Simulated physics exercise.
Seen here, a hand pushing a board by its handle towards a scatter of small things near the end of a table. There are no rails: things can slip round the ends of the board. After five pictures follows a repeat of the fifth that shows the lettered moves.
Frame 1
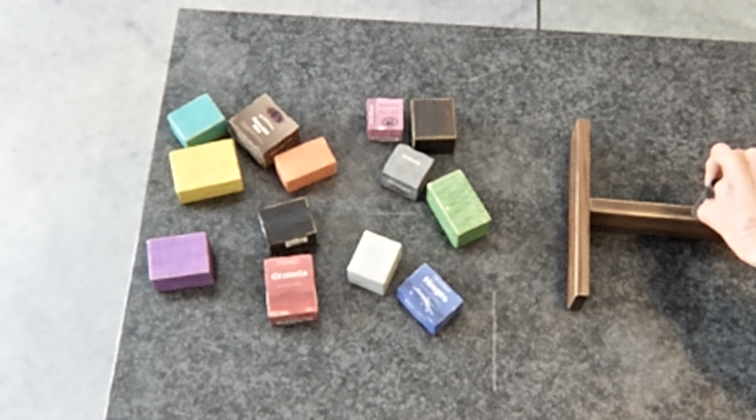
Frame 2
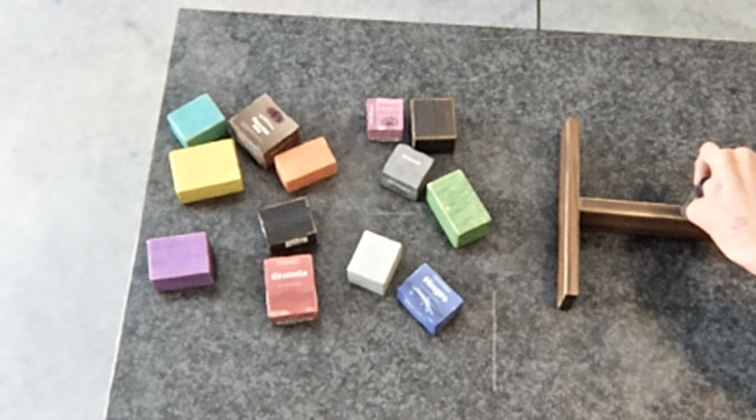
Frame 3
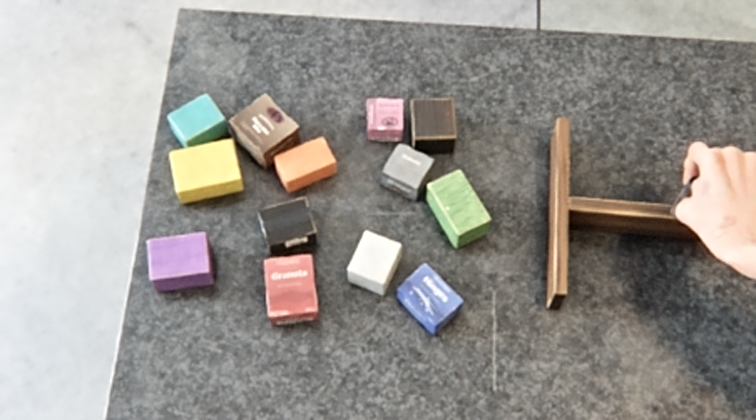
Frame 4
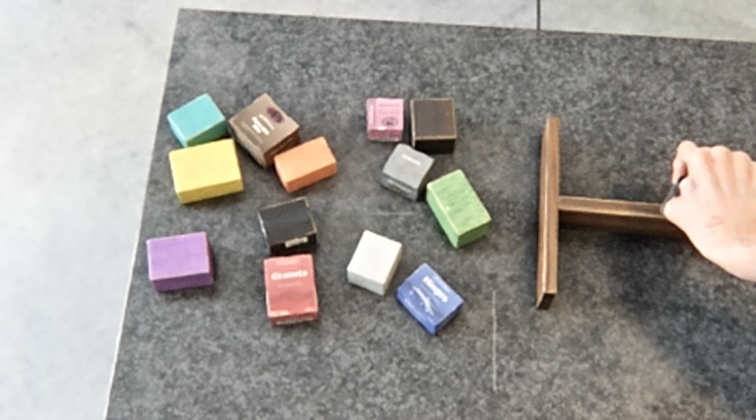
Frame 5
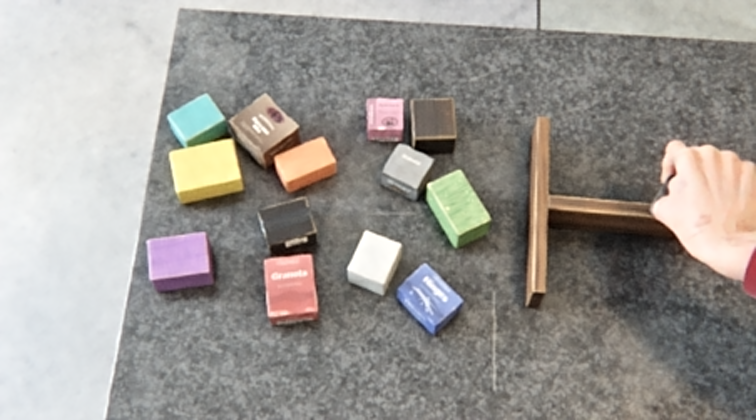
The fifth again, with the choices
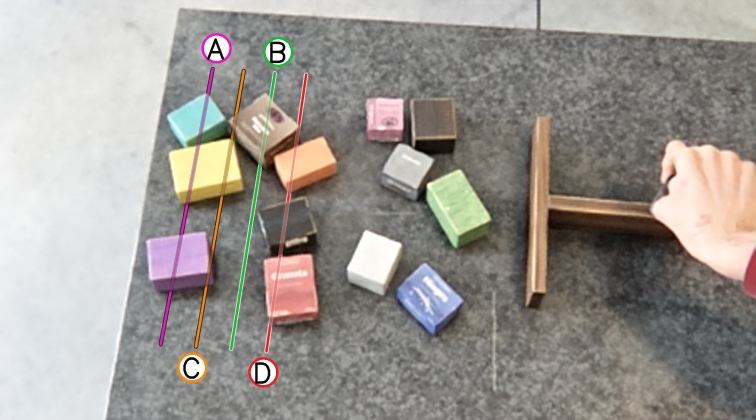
The footage shows a hand holding the handle of a T-shaped wooden board on a dark speckled surface, sliding it slowly a short way left towards scattered colourful blocks and small boxes, which stay still and untouched.
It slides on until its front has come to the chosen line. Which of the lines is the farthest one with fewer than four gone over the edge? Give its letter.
It can go as far as C.
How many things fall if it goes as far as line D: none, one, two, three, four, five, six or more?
By then, none.
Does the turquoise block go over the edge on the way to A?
Yes.
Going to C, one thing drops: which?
The yellow block goes over.
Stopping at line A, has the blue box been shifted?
Yes.
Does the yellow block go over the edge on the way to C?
By then, yes.
On the marked copy, A at (188, 198); B at (254, 202); C at (221, 200); D at (288, 205).
Following C. Soon after the start, board (425, 194); blue box (396, 317); pink packet (365, 116).
Later, board (310, 186); turquoise block (186, 118); yellow block (185, 169).
In the end, board (221, 181); yellow block over the edge; purple block (134, 269); one fallen.
As for the rest, A drops five; B is within the limit but short; D is within the limit but short.
